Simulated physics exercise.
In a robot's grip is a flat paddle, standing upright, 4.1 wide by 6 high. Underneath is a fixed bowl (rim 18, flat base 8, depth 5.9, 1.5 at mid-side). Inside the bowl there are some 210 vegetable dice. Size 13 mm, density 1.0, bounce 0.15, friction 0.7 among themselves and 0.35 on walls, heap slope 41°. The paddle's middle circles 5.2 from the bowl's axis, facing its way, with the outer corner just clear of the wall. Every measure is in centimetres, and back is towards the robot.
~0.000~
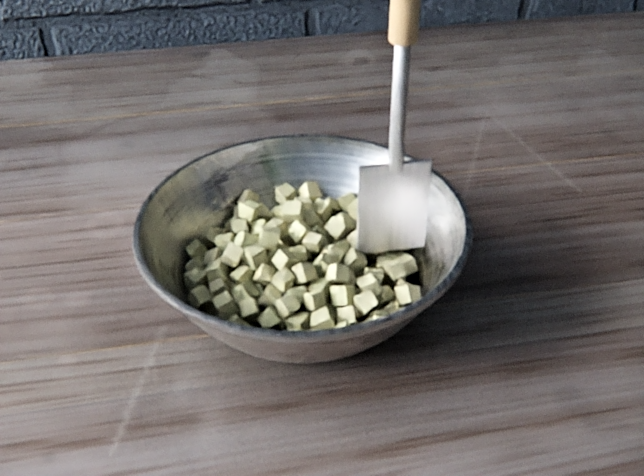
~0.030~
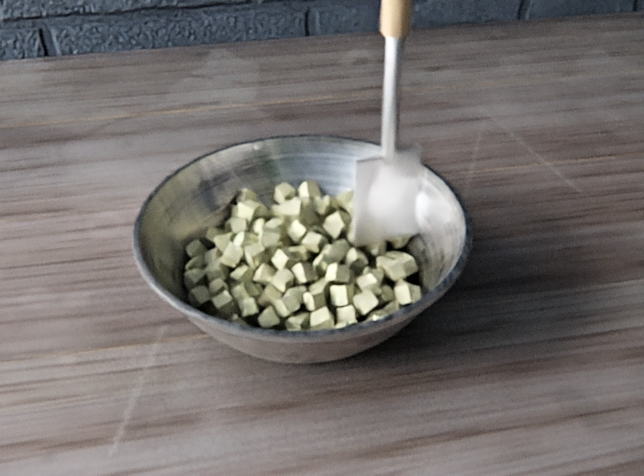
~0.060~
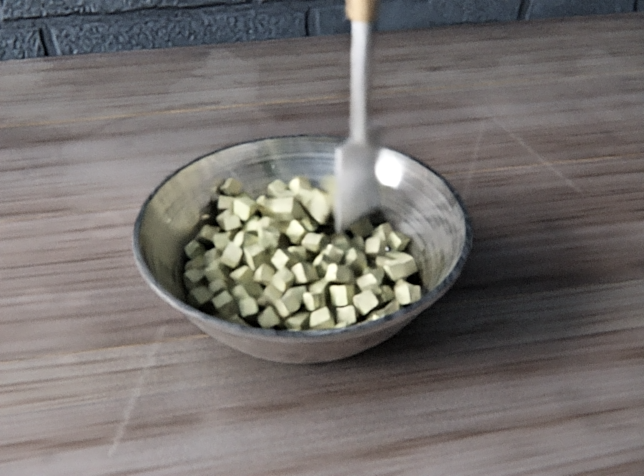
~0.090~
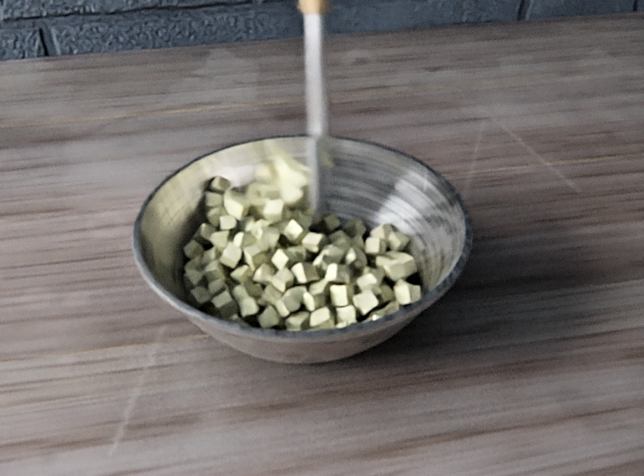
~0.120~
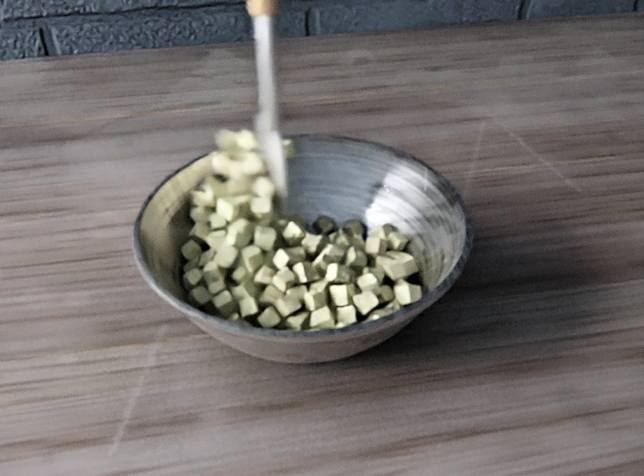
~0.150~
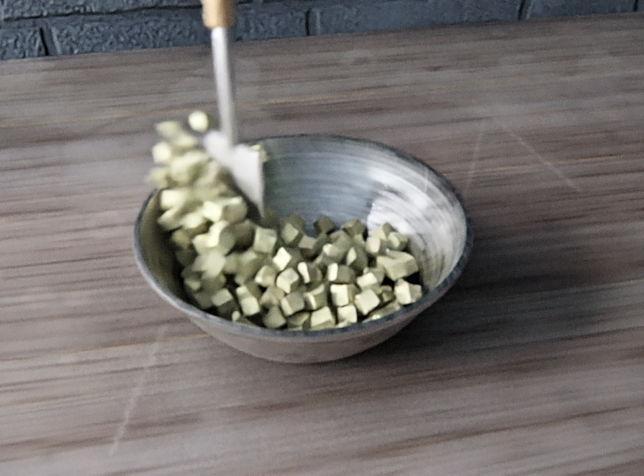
On a wood-grained tabletop before a dark brick wall, a wooden-handled metal paddle stands at the right side of a bowl of pale green cubes. It sweeps leftward around the back of the bowl, turning as it goes, and pushes the cubes into a heap that rises above the left rim.
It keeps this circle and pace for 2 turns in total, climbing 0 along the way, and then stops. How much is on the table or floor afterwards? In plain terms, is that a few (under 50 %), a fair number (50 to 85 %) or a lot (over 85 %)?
A fair number, 50 to 85 %.
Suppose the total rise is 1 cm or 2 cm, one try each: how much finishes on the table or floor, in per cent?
Some 40 and 30 per cent.
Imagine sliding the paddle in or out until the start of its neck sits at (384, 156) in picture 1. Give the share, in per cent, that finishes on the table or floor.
Some 65 per cent.
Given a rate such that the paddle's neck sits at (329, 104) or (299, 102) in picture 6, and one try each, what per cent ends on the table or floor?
About 30 per cent, then about 35 per cent.
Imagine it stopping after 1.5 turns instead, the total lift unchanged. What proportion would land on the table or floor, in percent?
It would be near 45 per cent.
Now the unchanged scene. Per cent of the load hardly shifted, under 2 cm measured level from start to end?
Around 10 per cent.
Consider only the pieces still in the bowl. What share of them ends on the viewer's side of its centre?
Some 35 per cent.
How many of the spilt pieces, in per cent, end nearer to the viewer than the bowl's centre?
It comes out near 50 percent.
After 0.38 s, 359° round, highest piece 10 above the table; 158 in the bowl, 26 on the table or floor, 28 in flight or on the tool.
After 0.60 s, 226° round, highest piece 8 above the table; 115 in the bowl, 86 on the table or floor, 11 in flight or on the tool.
After 0.91 s, 0° round, highest piece 6 above the table; 122 on the table or floor, 90 in the bowl.
After 1.61 s, 0° round, highest piece 6 above the table; 122 on the table or floor, 90 in the bowl.
In the end, 122 on the table or floor, 90 in the bowl. That is 58 % on the table or floor.
